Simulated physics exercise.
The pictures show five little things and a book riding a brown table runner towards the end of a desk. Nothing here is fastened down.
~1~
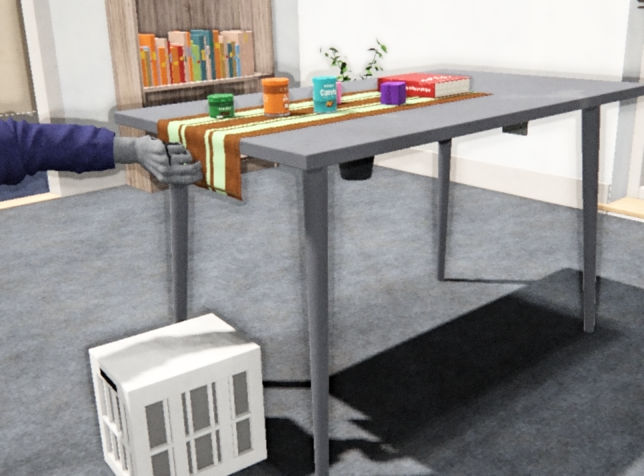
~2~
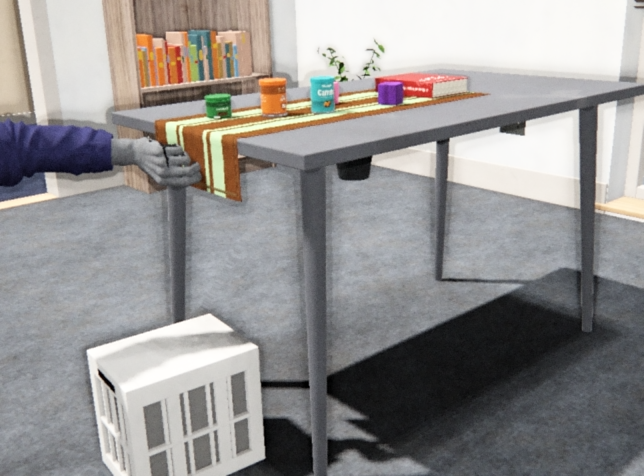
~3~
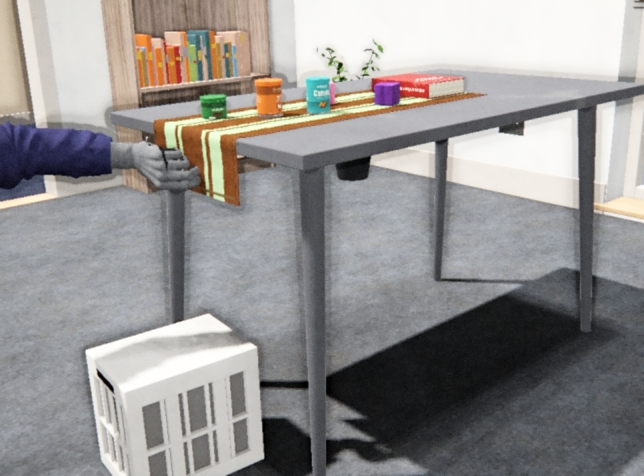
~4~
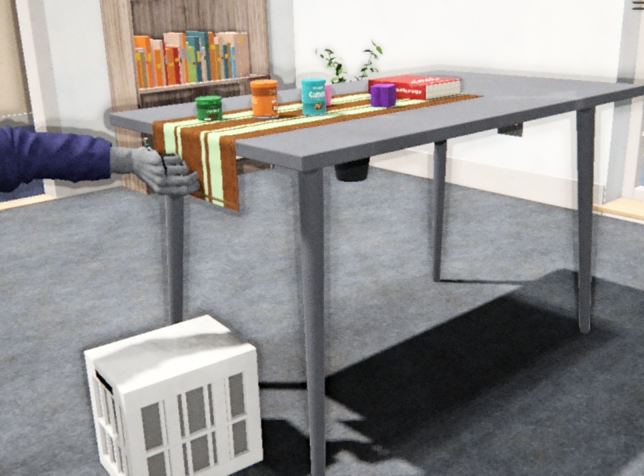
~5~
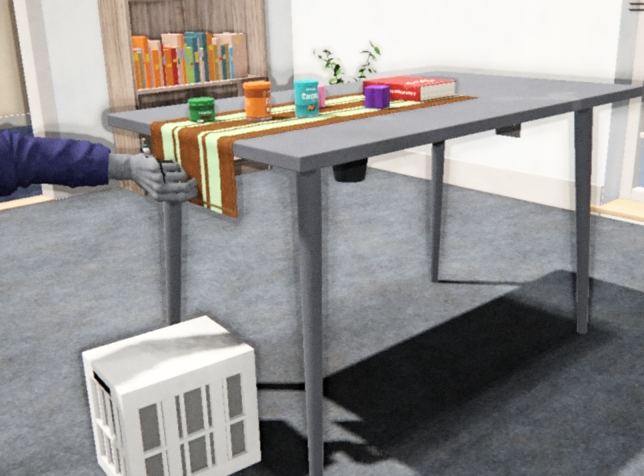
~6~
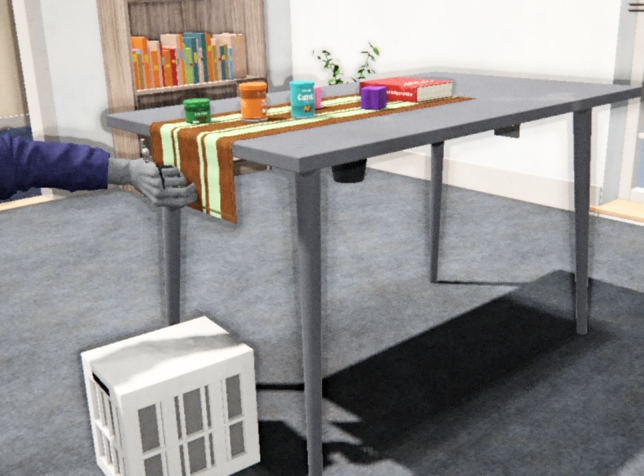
A gloved hand slowly pulls a striped runner carrying small containers and a book leftward.
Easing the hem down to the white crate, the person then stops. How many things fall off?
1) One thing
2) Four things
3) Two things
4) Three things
Option 4: Three things.
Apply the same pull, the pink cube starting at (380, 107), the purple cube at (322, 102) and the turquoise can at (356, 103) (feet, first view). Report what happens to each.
Here's the result: The pink cube remains in place, the purple cube remains in place and the turquoise can remains in place.
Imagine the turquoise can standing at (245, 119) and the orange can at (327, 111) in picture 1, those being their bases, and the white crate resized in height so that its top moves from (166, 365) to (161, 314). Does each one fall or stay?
Turquoise can: Off. Orange can: Still up.
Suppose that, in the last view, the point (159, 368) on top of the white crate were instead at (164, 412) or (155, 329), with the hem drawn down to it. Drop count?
Respectively 4 and 2.
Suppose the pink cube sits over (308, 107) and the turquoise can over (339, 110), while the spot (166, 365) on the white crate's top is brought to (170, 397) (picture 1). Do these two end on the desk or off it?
The pink cube ends up off the top and the turquoise can ends up off the top.
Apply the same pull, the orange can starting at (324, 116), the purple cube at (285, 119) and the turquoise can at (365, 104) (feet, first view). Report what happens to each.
Short version: Orange can drops, purple cube drops, turquoise can stays.
Early on, hem near (195, 240); all still up.
Midway, hem near (197, 290); green pot and orange can gone.
Near the end, hem on the crate; green pot, orange can and turquoise can gone.
Finally, hem on the crate; green pot, orange can and turquoise can gone. Over the edge go three.
